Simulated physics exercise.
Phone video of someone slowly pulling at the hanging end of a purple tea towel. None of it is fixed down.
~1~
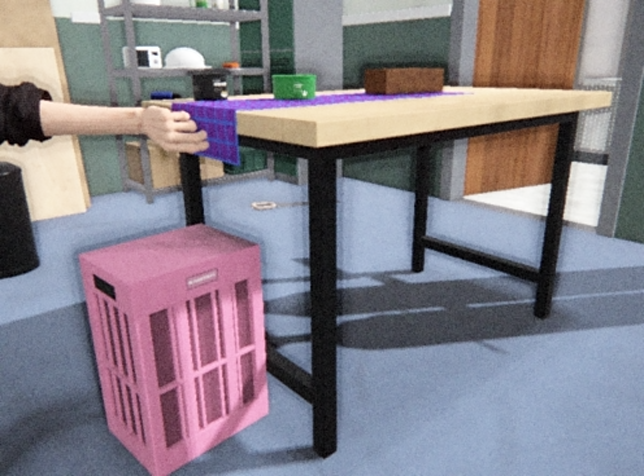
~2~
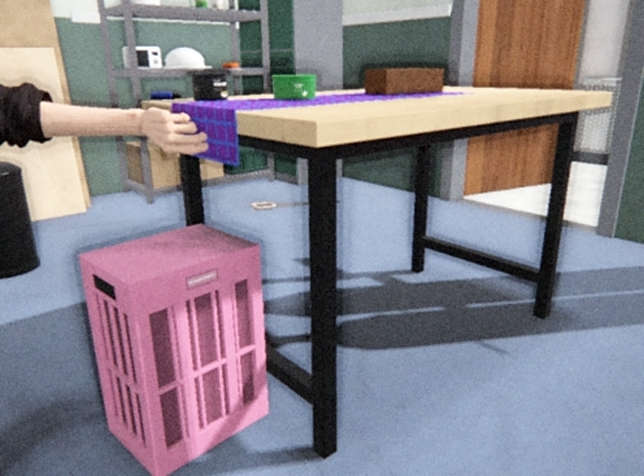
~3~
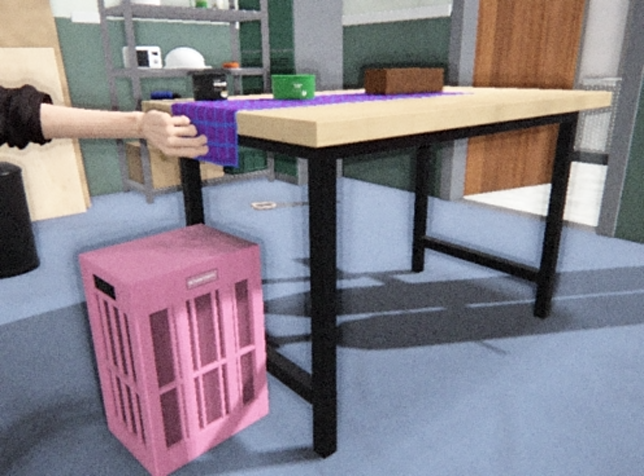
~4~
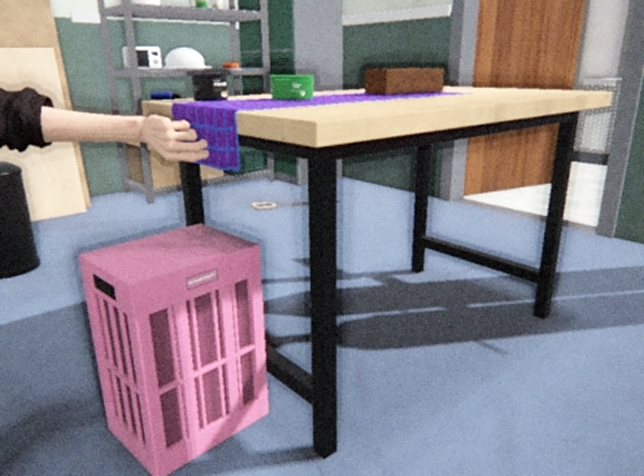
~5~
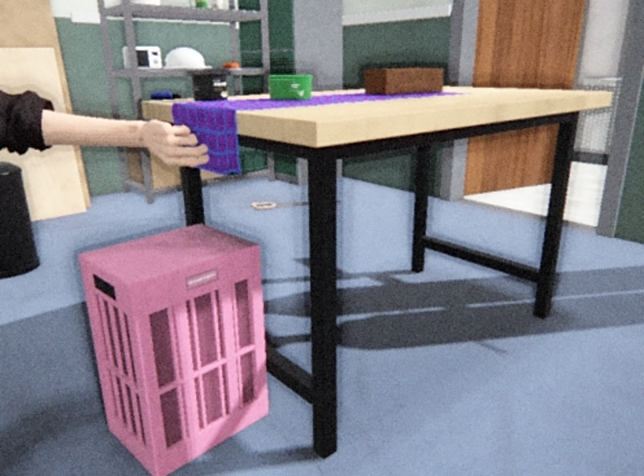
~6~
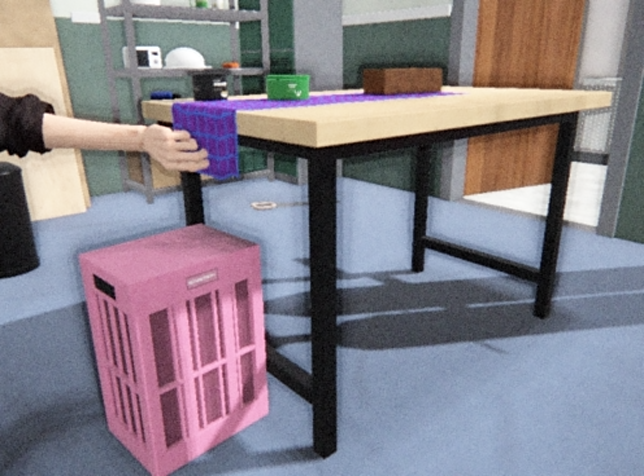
A hand slowly pulling the hanging end of a purple cloth down slightly, a green tub on it shifting a little left.
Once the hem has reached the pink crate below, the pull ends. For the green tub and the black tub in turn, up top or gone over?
Green tub: Up top; black tub: Up top.
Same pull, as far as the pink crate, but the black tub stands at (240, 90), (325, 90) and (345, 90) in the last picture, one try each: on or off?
1: Off. 2: On. 3: On.
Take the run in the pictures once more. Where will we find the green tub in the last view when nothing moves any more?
I'd put it close to (234, 90).
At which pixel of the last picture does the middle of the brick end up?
Once everything settles, look around (363, 83).
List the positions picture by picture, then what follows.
The first picture shows tea towel end (240, 166); green tub (294, 75); black tub (209, 74); brick (405, 68); top of the crate (160, 262).
The second picture shows tea towel end (238, 166), far hem (476, 93); black tub (209, 74); black tub stands beside the cloth.
The third picture shows tea towel end (239, 168); green tub (293, 75).
The fourth picture shows tea towel end (239, 172), far hem (474, 94); black tub (209, 74).
The fifth picture shows tea towel end (241, 174); green tub (290, 76).
The sixth picture shows tea towel end (239, 178), far hem (471, 94); green tub (287, 76); black tub (209, 74); top of the crate (160, 262).
Then, 0.28 s past the final frame, hem going down; green tub carried along near (268, 88); black tub still.
Then, 0.66 s past the final frame, hem going down; green tub carried along near (246, 89); black tub still.
When it is over, hem on the crate; green tub carried along near (234, 90); black tub still. The green tub stays on the table and the black tub remains up there.
